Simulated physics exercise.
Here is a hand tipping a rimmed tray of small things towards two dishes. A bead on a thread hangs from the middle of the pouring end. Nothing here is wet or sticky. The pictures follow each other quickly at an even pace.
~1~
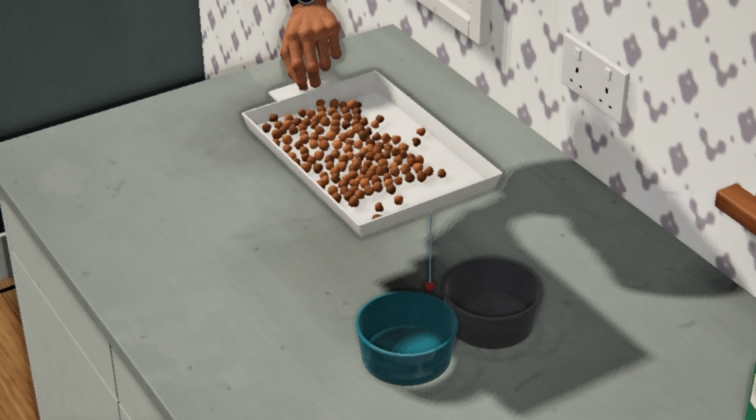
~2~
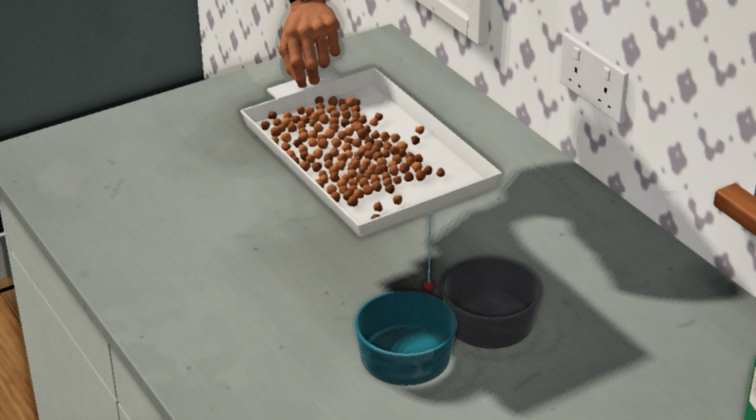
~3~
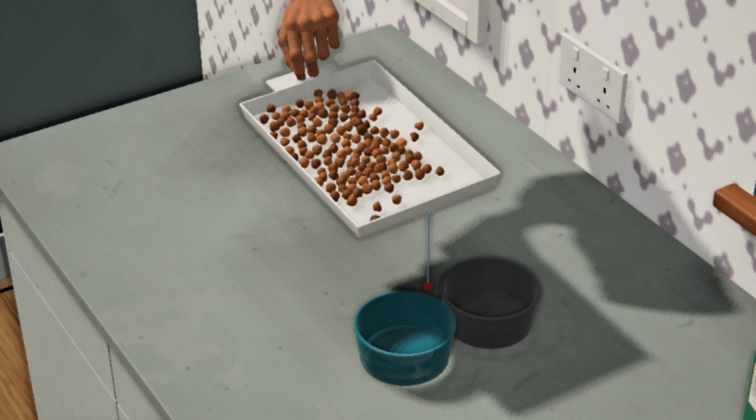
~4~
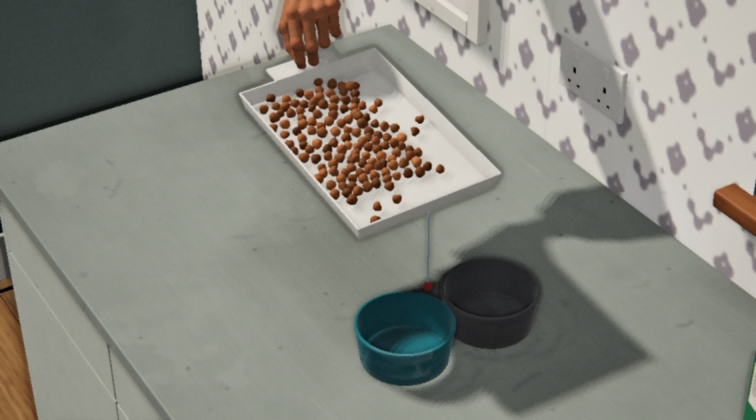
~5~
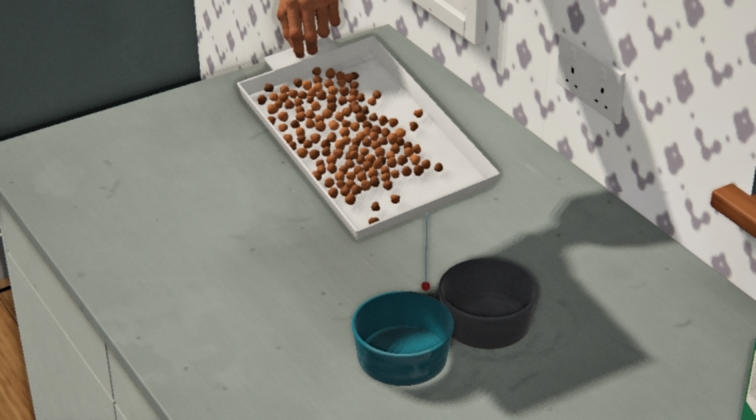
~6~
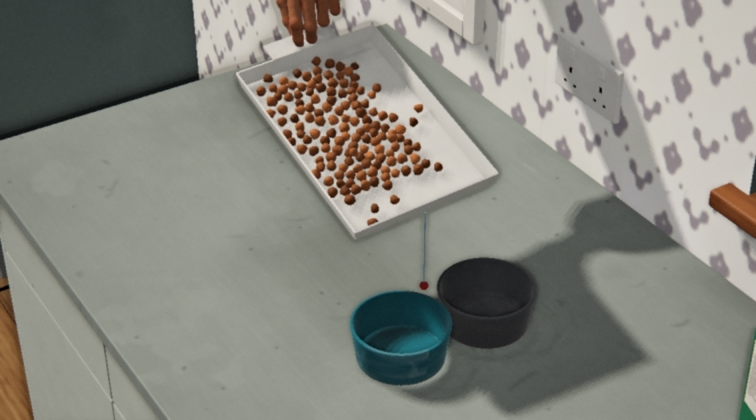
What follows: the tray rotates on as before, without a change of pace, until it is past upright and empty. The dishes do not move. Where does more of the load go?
More goes to the left-hand dish.
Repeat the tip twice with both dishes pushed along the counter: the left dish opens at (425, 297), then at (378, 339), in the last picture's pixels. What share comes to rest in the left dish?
First some 10, then 60 per cent.
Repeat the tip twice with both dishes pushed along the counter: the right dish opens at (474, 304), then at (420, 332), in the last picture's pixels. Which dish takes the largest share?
At the first place left, at the second the right dish.
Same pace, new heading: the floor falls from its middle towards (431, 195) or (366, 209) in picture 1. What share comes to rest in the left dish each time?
The first gives 30 %, the second 60 %.
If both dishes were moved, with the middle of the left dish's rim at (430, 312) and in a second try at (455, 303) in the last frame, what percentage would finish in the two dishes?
About 40 and 30 per cent.
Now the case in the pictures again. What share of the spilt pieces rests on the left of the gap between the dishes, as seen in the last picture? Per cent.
Some 40 per cent.
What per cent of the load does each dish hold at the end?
Left dish: 60 %, right dish: 10 %.
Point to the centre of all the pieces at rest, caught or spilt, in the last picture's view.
Around (408, 357).
Shortly afterwards, tray tipped steeply; all but a few on the tray; only a few in the left dish; only a few in the air.
Next, tray tipped right over; near half on the tray; near a quarter in the left dish; only a few in the right dish; only a few outside both; near a quarter in the air.
Some moments later, tray tipped past a quarter turn; near two thirds in the left dish; a little in the right dish; near a third outside both.
In the end, tray tipped past a quarter turn; near two thirds in the left dish; a little in the right dish; near a third outside both.
